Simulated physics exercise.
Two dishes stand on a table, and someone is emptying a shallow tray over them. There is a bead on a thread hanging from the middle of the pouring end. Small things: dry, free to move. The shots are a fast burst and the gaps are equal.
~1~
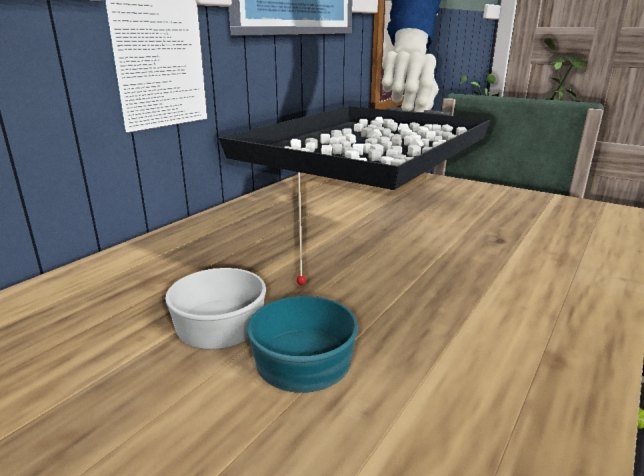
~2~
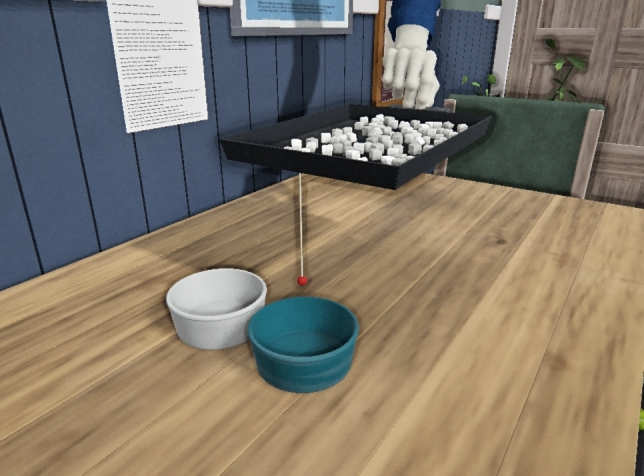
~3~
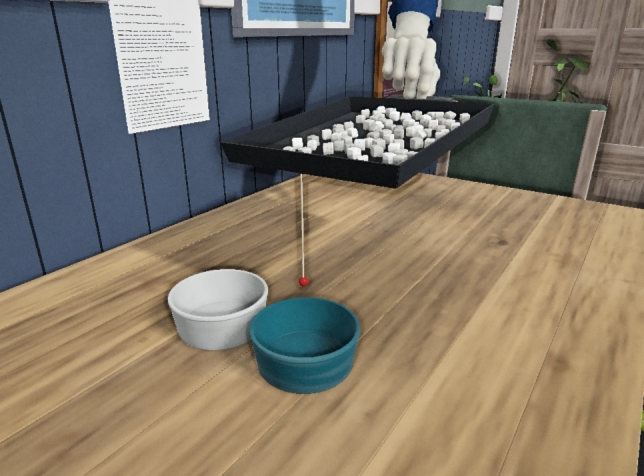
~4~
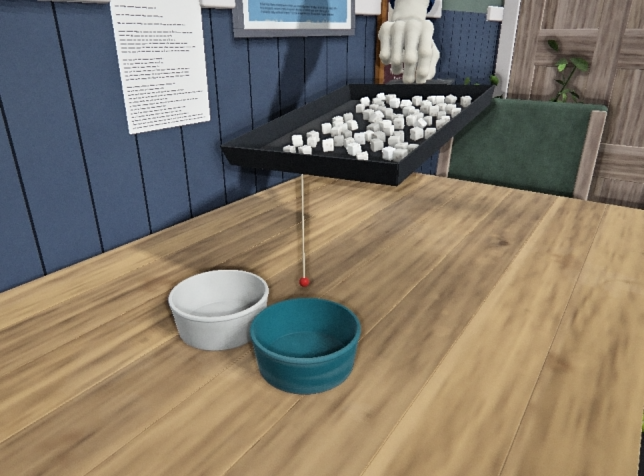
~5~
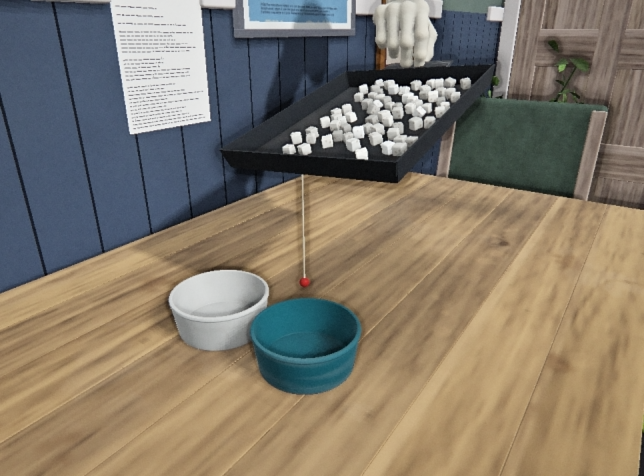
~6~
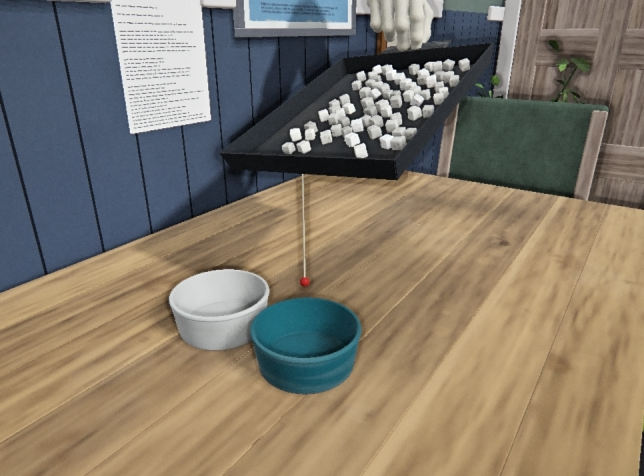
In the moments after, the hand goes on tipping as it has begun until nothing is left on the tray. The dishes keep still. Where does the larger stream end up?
The larger heap is bound to sit in the left dish there.
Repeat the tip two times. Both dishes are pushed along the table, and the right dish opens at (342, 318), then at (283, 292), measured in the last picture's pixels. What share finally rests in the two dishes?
Result, in turn: 60 %, 50 %.
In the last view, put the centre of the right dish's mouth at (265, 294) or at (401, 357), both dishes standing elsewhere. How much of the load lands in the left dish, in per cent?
First some 10, then 20 per cent.
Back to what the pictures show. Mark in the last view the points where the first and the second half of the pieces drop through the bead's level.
It passes near (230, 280) first and then near (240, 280).
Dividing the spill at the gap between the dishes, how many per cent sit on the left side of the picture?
60 in a hundred, roughly.
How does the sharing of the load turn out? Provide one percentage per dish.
At the end, 70 percent of the load sits in the left dish and 10 percent in the right dish.
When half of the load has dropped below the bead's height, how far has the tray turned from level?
About 120 degrees.
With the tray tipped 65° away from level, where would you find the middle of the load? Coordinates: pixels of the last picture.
I'd put the middle close to (277, 142).
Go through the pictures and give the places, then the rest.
In the first frame, corners of the pouring end (225, 137) and (396, 164), level; middle of the load (396, 139), sugar cubes; left dish (182, 326); right dish (270, 367); bead on its thread (301, 280).
In the second frame, corners of the pouring end (226, 138) and (396, 164), level; middle of the load (397, 137).
In the third frame, corners of the pouring end (226, 141) and (396, 163), tipped barely, lowest at the left corner; middle of the load (398, 130).
In the fourth frame, corners of the pouring end (226, 145) and (395, 161), tipped a little, lowest at the left corner; middle of the load (398, 119).
In the fifth frame, corners of the pouring end (225, 148) and (394, 159), tipped a little, lowest at the left corner; middle of the load (398, 113).
In the sixth frame, corners of the pouring end (225, 151) and (392, 157), tipped clearly, lowest at the left corner; middle of the load (396, 102); left dish (185, 327); right dish (273, 368).
Just after the last frame, tray tipped steeply; almost all on the tray; just a few in the air.
A moment on, tray tipped past a quarter turn; the larger part on the tray; just a few in the right dish; about a tenth in the left dish; just a few outside both; just a few in the air.
Further on, tray tipped past a quarter turn; about a tenth in the right dish; roughly two thirds in the left dish; about a tenth outside both.
When it is over, tray tipped past a quarter turn; about a tenth in the right dish; roughly two thirds in the left dish; about a tenth outside both.
